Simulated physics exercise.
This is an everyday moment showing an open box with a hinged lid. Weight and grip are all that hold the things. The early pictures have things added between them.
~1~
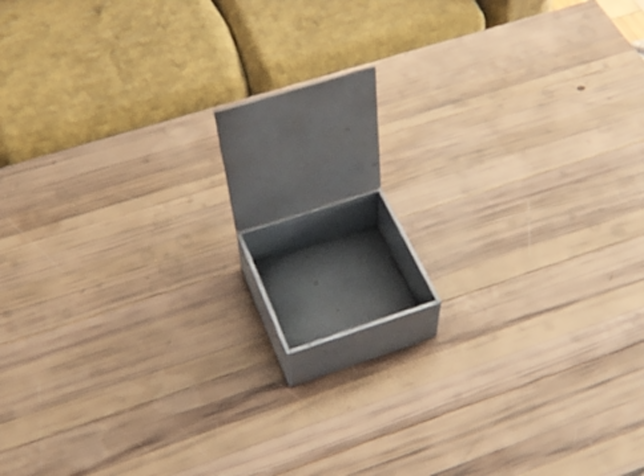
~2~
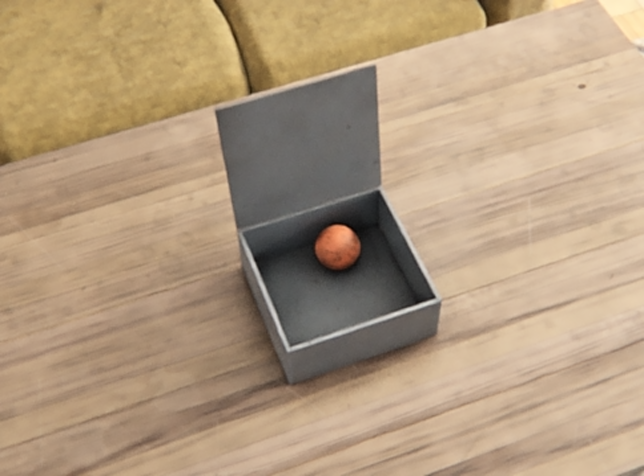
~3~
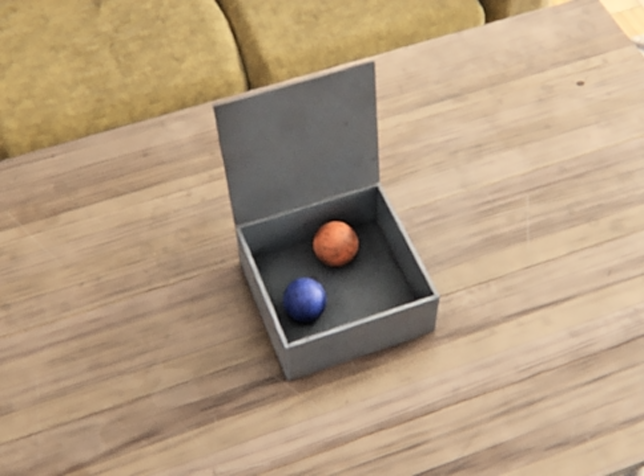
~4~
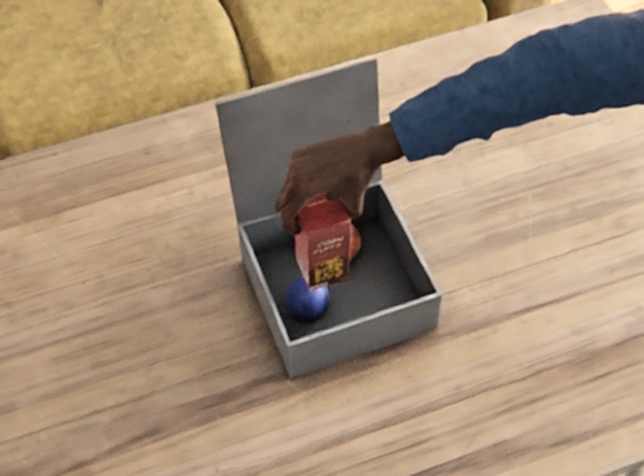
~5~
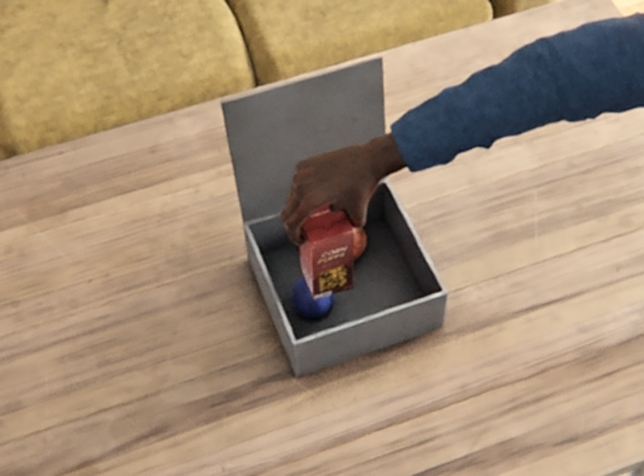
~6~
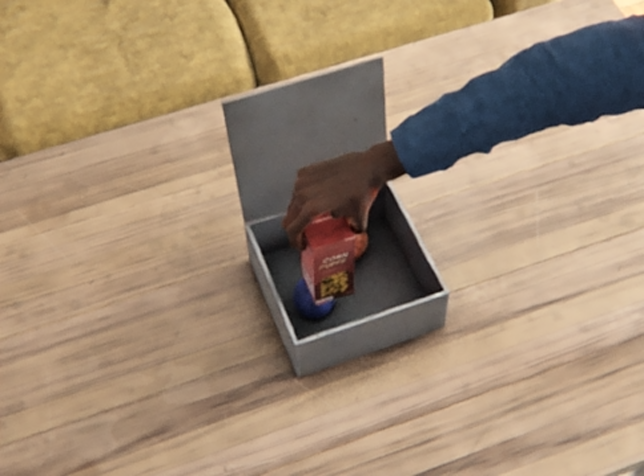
On a wooden table, an open gray box held first an orange ball, then a blue one too, before a hand from the right held a red carton over them and lowered it slightly inside.
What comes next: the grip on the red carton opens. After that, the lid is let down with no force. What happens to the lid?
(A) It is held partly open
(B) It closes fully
Answer: B.
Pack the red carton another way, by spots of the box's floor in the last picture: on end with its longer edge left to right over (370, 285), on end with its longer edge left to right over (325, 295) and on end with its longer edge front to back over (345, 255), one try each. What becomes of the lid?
First try: It stays ajar; second try: It sits on the rim; third try: It will not close.
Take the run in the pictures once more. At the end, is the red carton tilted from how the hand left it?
The red carton ends up tilted.
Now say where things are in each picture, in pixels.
In the first frame, the last thing is not in view yet.
In the second frame, the last thing is not in view yet; orange ball (338, 248).
In the third frame, the last thing is not in view yet; orange ball (336, 244).
In the fourth frame, still above its spot; red carton (322, 240).
In the fifth frame, still above its spot; red carton (326, 250).
In the sixth frame, put in, still held; red carton (327, 256).
Then, 0.90 s after the last picture, lid starting down; red carton on its side near (368, 288); blue ball rolled about its own width.
Then, 1.80 s after the last picture, lid 44° above the rim; red carton on its side near (368, 288); blue ball rolled about its own width.
At rest, lid shut; tipped over in the box, red carton; moved from the start, blue ball; orange ball in place. Seen from the same camera at the end, red carton near (368, 288).
